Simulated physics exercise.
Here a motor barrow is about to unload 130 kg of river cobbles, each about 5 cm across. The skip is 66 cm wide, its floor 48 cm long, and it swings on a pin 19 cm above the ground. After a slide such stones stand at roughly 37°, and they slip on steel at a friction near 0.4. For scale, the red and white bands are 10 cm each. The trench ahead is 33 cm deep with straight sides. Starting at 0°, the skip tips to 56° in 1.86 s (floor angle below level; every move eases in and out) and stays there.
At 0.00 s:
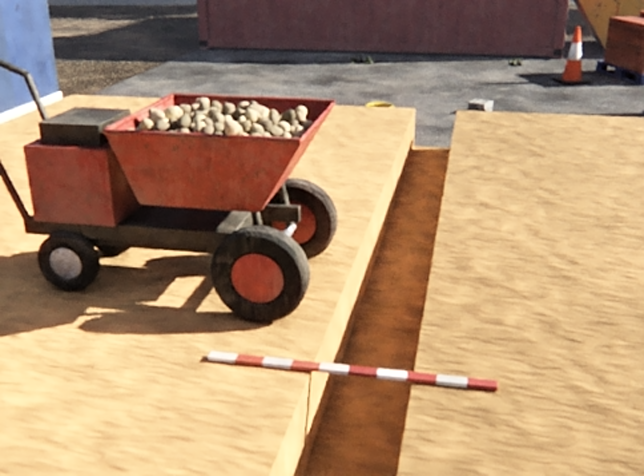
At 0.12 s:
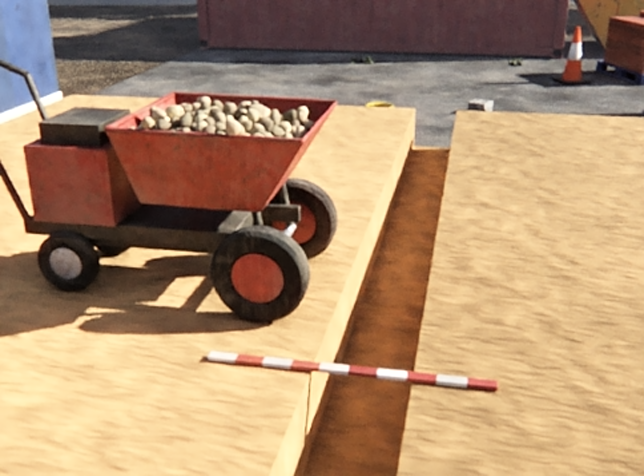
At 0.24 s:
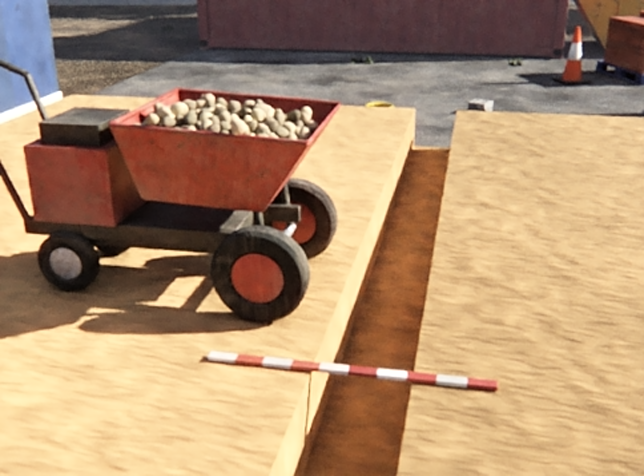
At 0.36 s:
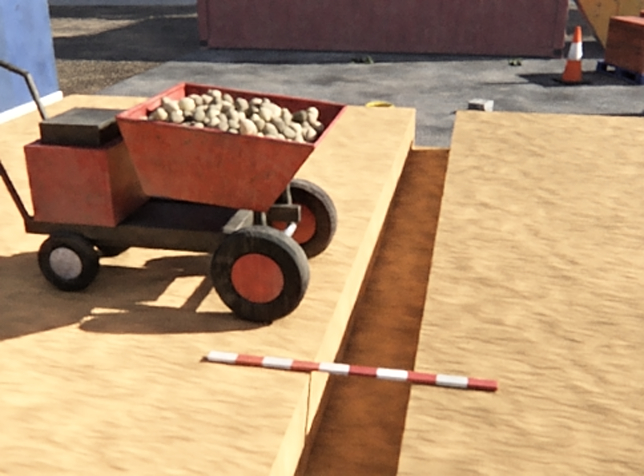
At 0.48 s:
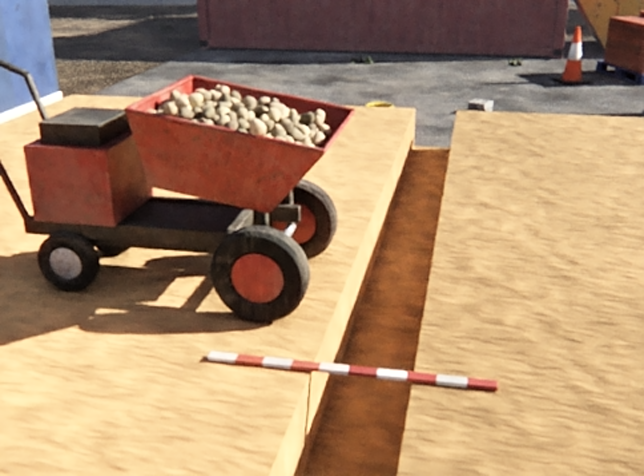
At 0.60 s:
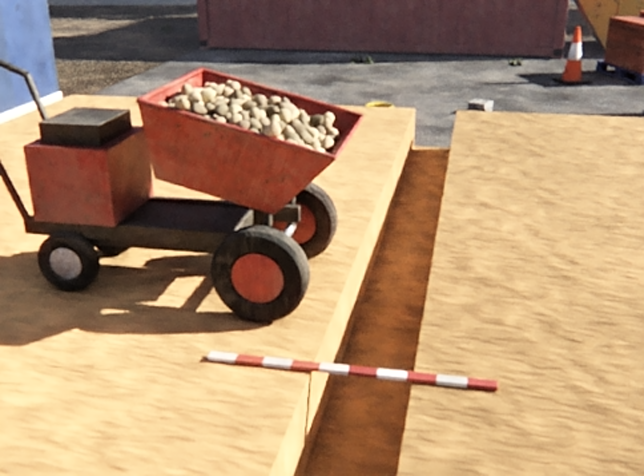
A red motor barrow loaded with rounded stones stood still beside a narrow trench, and its skip slowly tilted forward to the right, its back end rising while the stones shifted slightly toward the front.
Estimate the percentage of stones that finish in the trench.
Some 14 per cent of it.
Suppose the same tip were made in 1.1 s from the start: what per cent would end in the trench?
Then about 10 per cent.
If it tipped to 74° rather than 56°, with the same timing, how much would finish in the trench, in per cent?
Then about 40 per cent.
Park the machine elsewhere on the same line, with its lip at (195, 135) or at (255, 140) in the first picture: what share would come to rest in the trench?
First some 35, then 35 per cent.
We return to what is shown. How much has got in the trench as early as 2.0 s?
About 0 per cent by then.
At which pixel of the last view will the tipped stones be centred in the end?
Around (450, 295).
After 1.4 s the floor is at 47°; 99 % in the skip, 1 % in the trench; the foremost stones are at (404, 205).
After 2.0 s the floor is at 56°; 87 % in the skip, 2 % in the trench, 11 % past the trench; the foremost stones are at (508, 317).
After 2.3 s the floor is at 56°; 78 % in the skip, 4 % in the trench, 18 % past the trench; the foremost stones are at (565, 325).
After 4.3 s the floor is at 56°; 60 % in the skip, 14 % in the trench, 26 % past the trench; the foremost stones are at (614, 316).
